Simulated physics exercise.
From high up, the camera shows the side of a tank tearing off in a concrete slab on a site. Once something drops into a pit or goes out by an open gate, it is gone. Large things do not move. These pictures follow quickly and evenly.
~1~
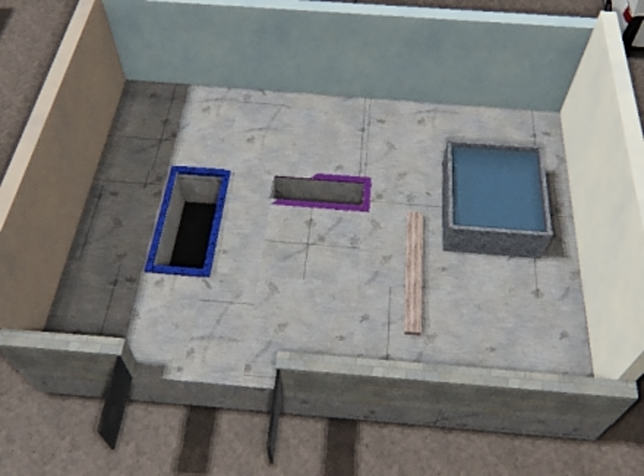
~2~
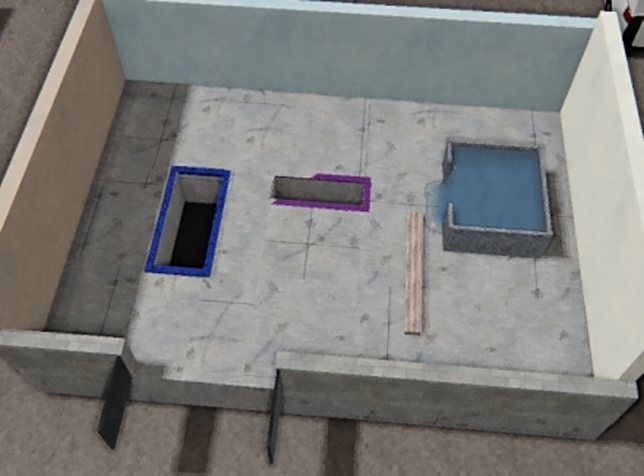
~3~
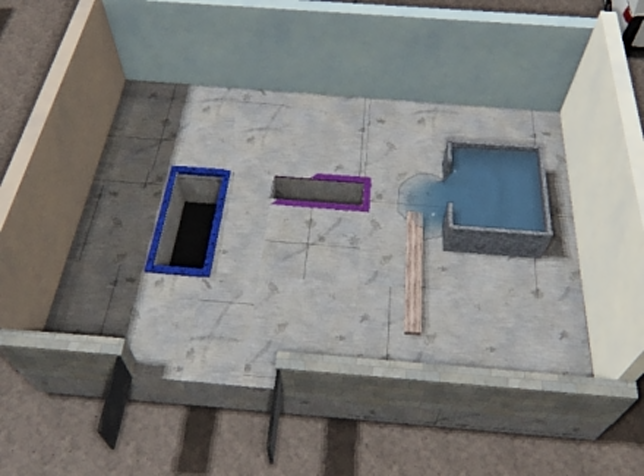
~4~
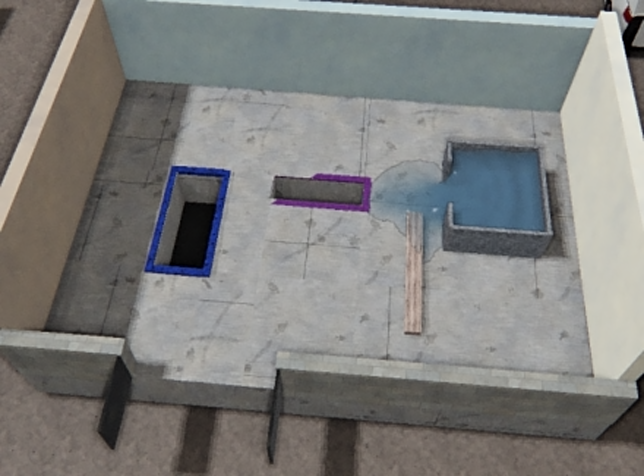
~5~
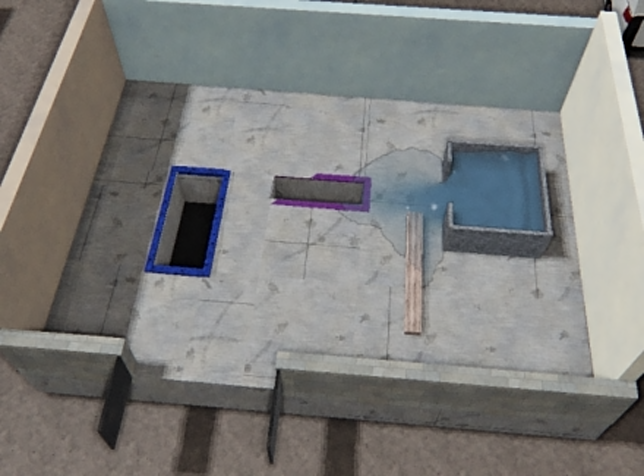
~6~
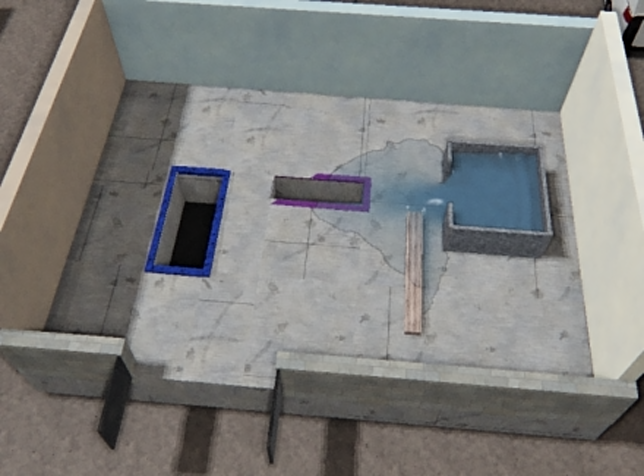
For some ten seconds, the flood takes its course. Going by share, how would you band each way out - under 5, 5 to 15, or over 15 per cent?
I would put the gate at 5 to 15 per cent; I would put the blue pit under 5 per cent; I would put the purple pit over 15 per cent.
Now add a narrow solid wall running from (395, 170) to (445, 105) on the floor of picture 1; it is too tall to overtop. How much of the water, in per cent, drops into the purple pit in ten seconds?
Result, purple pit: Some 30 percent of the total.
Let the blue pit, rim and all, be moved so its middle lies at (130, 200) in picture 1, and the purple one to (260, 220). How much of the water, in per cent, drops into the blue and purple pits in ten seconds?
Measured shares in per cent - blue 6, purple 20.
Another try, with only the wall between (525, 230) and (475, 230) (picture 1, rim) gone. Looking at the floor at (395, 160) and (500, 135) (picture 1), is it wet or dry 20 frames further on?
Going one by one: Puddle-free and then puddle-free.
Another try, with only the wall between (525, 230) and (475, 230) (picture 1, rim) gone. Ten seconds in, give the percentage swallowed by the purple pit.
Share to the purple pit: 2 in a hundred.
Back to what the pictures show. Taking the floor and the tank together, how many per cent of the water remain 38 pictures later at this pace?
Estimate: Some 72 %.
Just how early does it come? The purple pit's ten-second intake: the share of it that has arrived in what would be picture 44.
About 80 per cent.
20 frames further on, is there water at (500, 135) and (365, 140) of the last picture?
As listed: Unwetted; swamped.
A moment on, water covers 20 % of the floor; the gate 0 %, the blue pit 0 %, the purple pit 7 %.
Next, water covers 35 % of the floor; the gate 0 %, the blue pit 1 %, the purple pit 12 %.
Then, water covers 45 % of the floor; the gate 0 %, the blue pit 2 %, the purple pit 17 %.
Later, water covers 55 % of the floor; the gate 4 %, the blue pit 2 %, the purple pit 22 %.
In the end, water covers 65 % of the floor; the gate 8 %, the blue pit 2 %, the purple pit 27 %.
